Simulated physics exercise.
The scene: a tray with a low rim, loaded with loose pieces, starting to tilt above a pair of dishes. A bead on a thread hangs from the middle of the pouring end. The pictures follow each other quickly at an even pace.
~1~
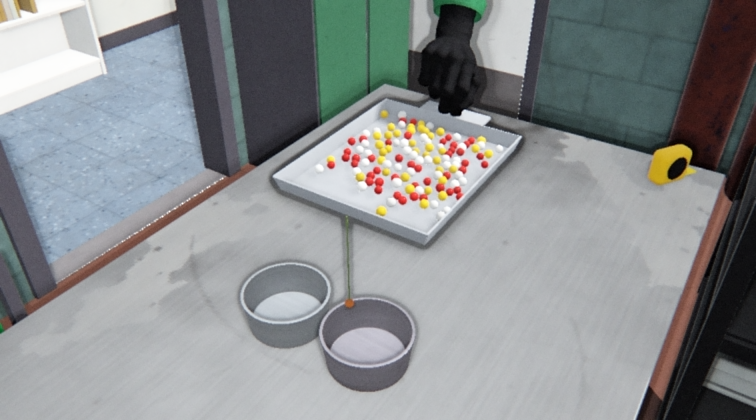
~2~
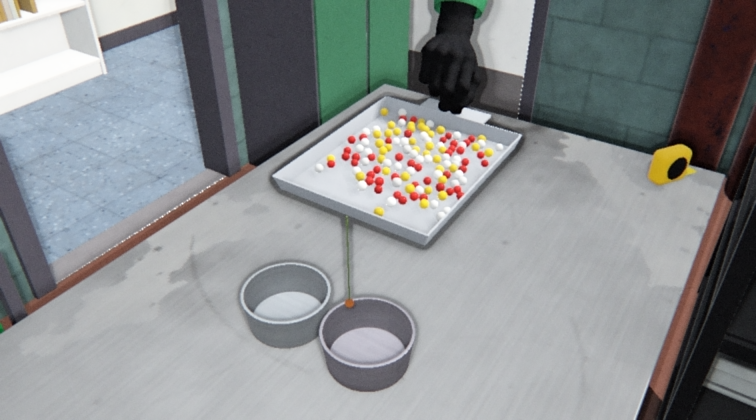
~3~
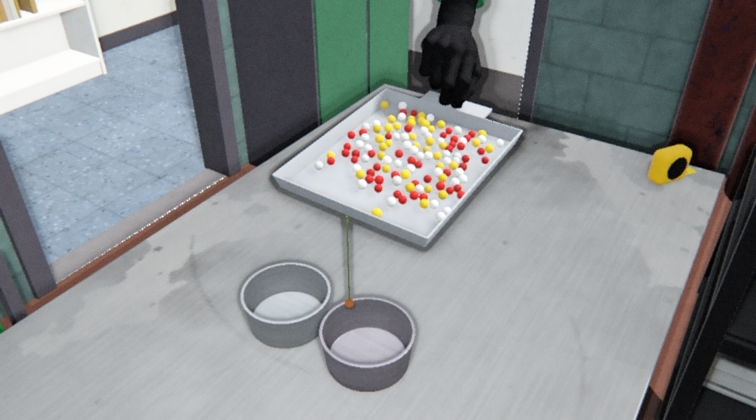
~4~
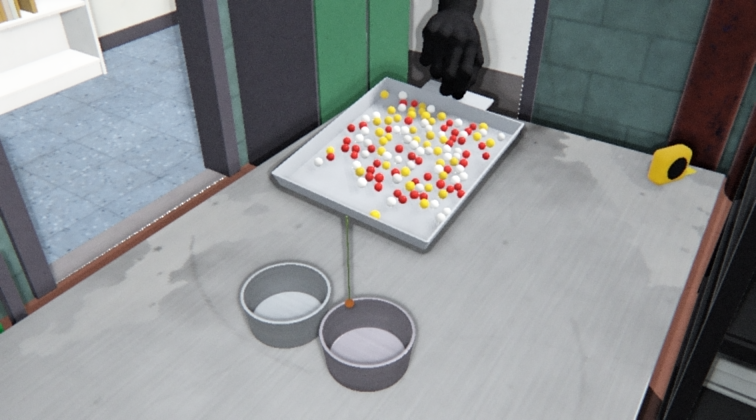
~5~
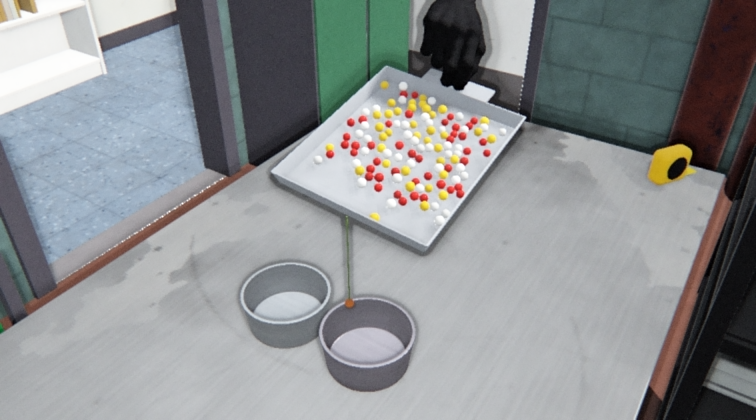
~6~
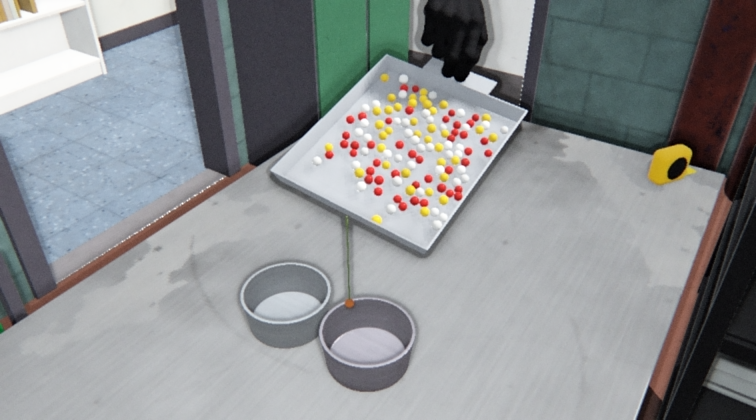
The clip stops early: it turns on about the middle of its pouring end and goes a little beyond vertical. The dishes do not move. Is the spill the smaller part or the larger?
Together they catch less than half.
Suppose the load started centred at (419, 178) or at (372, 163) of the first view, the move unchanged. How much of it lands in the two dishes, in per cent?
First some 30, then 20 per cent.
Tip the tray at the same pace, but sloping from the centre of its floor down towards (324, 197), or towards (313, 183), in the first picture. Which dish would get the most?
The first try: The left one. The second: The left-hand dish.
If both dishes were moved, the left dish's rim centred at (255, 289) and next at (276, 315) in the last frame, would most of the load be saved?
First not half, then under half.
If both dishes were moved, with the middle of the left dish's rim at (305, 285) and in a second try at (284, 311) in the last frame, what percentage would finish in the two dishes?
In turn 40 and 50 in a hundred.
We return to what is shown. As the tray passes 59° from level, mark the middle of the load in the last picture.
Around (412, 242).
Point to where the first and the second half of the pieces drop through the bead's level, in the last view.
Early half (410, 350), late half (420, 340).
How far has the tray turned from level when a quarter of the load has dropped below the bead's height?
Near 70 degrees.
Soon after the last picture, tray tipped steeply; about two thirds on the tray; a stray few in the right dish; a small part outside both; about a quarter in the air.
A little later, tray tipped right over; a stray few on the tray; about a quarter in the right dish; about two thirds outside both; a small part in the air.
Later still, tray tipped past a quarter turn; about a quarter in the right dish; most outside both.
By the end, tray tipped past a quarter turn; about a quarter in the right dish; none in the left dish; most outside both.
